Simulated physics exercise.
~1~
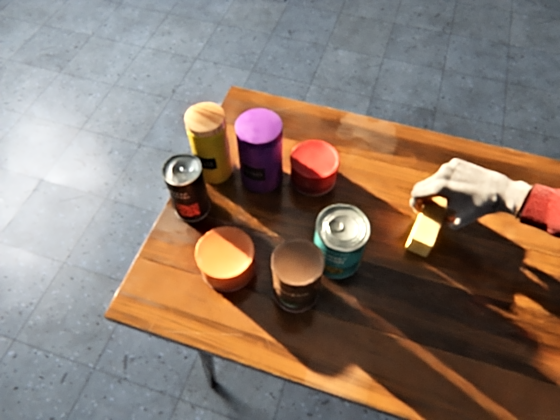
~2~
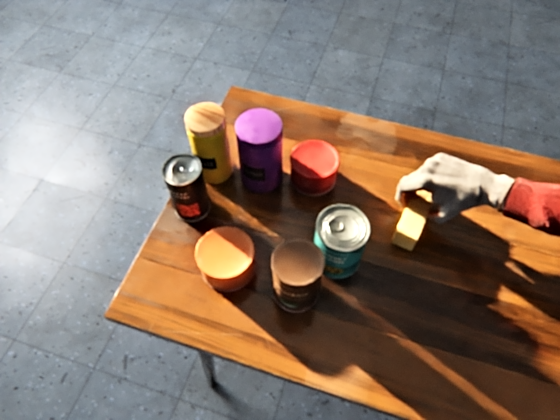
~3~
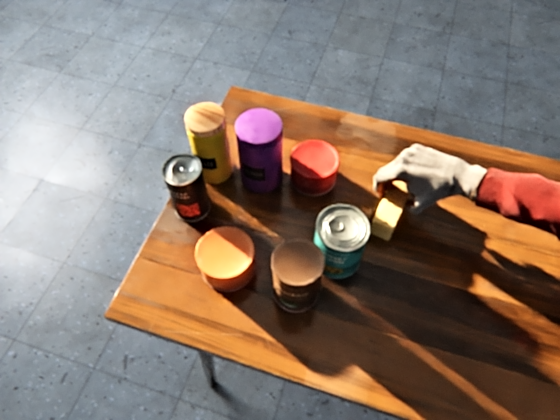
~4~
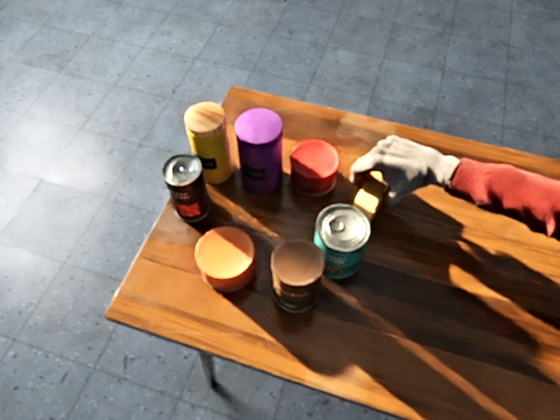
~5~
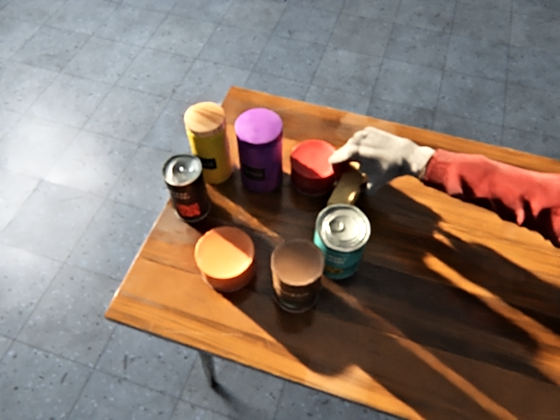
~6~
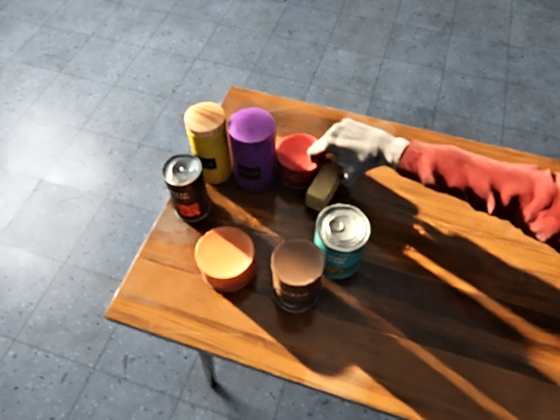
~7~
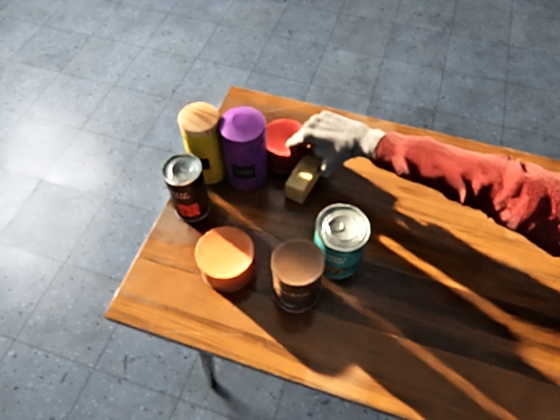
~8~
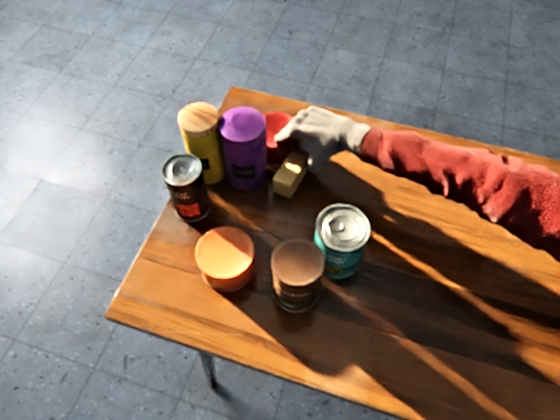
A gloved hand in a red sleeve slid a small yellow block leftward across a wooden table, pushing the red tub left and away and nudging the purple jar slightly left, and ended beside them with everything still upright on the table.
